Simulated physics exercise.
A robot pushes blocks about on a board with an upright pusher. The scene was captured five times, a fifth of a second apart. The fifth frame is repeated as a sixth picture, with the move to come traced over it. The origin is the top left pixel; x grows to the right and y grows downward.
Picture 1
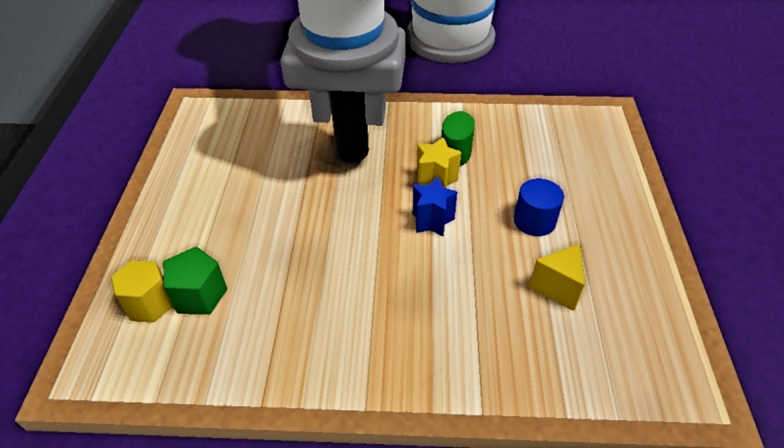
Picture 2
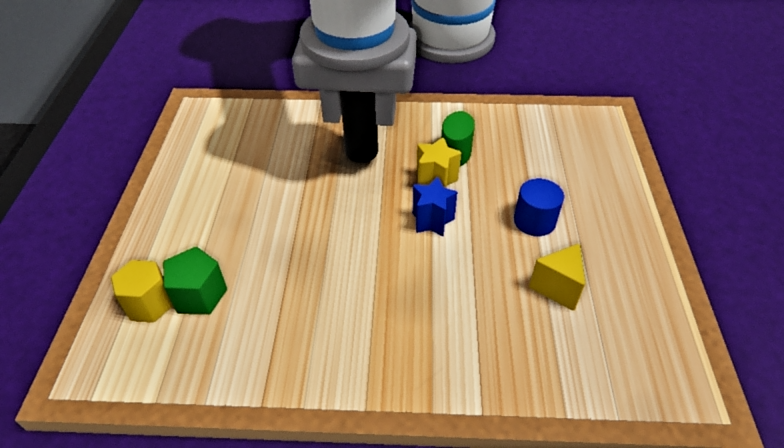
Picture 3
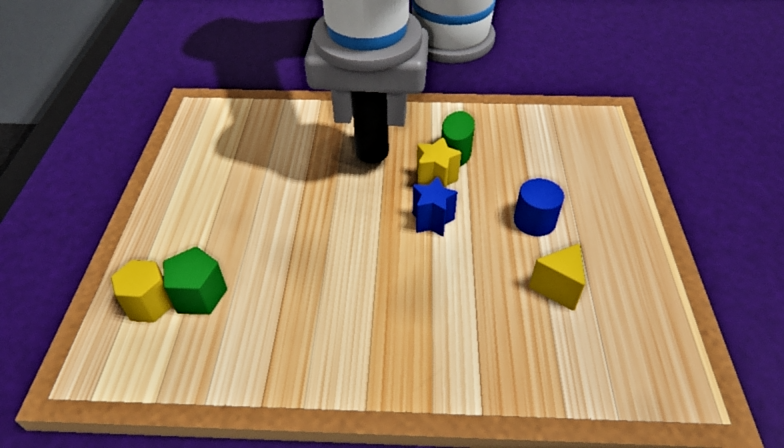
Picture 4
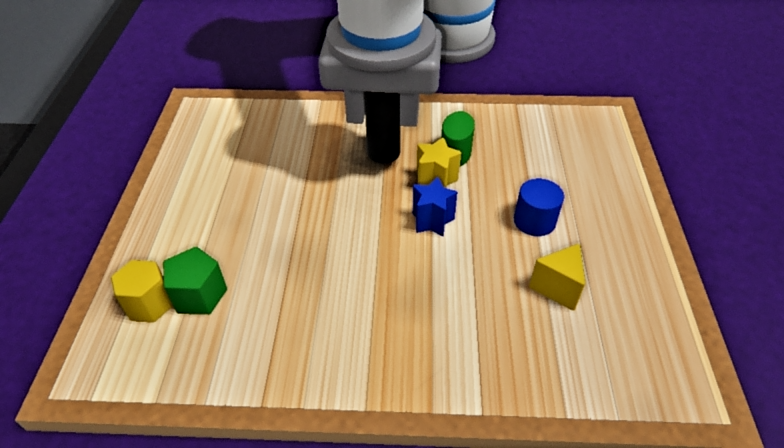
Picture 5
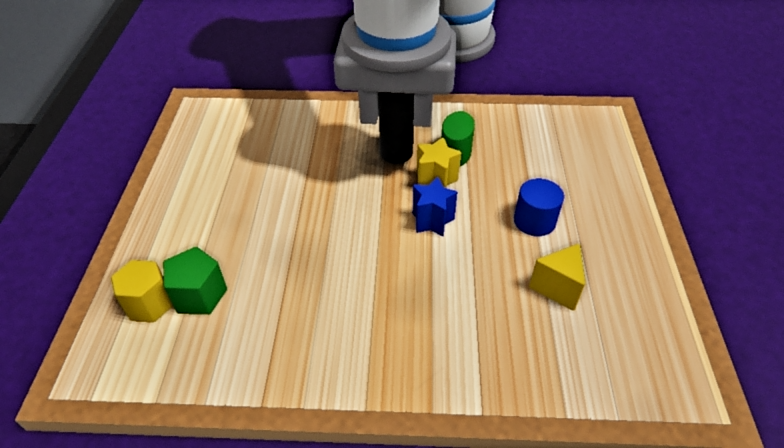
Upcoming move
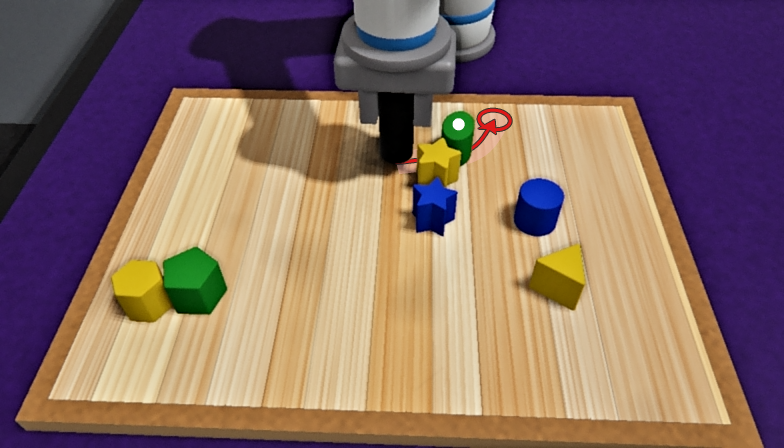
A robot's dark upright pusher slid slowly to the right across the top of a wooden board, drawing close to the yellow and blue stars and green oval, while all the coloured blocks stayed still.
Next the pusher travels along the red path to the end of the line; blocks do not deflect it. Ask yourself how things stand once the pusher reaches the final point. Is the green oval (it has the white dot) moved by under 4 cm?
Final answer: No.
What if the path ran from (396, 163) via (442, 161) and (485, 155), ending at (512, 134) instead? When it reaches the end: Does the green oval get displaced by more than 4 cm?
My answer is yes.
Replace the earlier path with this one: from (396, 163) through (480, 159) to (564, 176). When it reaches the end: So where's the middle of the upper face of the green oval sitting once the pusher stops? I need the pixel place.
The middle of its upper face will lie at (503, 111).
Drawn move, from (396, 163) by way of (441, 158) and (477, 144) to (495, 120); the dot is on the green oval.
On the path given first. One third of the way, pusher (442, 149); yellow star block (442, 153), turned 15° clockwise; green oval (474, 120), turned 15° anticlockwise.
Two thirds of the way, pusher (479, 135); yellow star block (442, 153), turned 15° clockwise; green oval (510, 106), turned 20° anticlockwise.
At the end, pusher (496, 111); blue star block still; yellow star block (442, 153), turned 15° clockwise; green oval (531, 95), turned 15° clockwise.
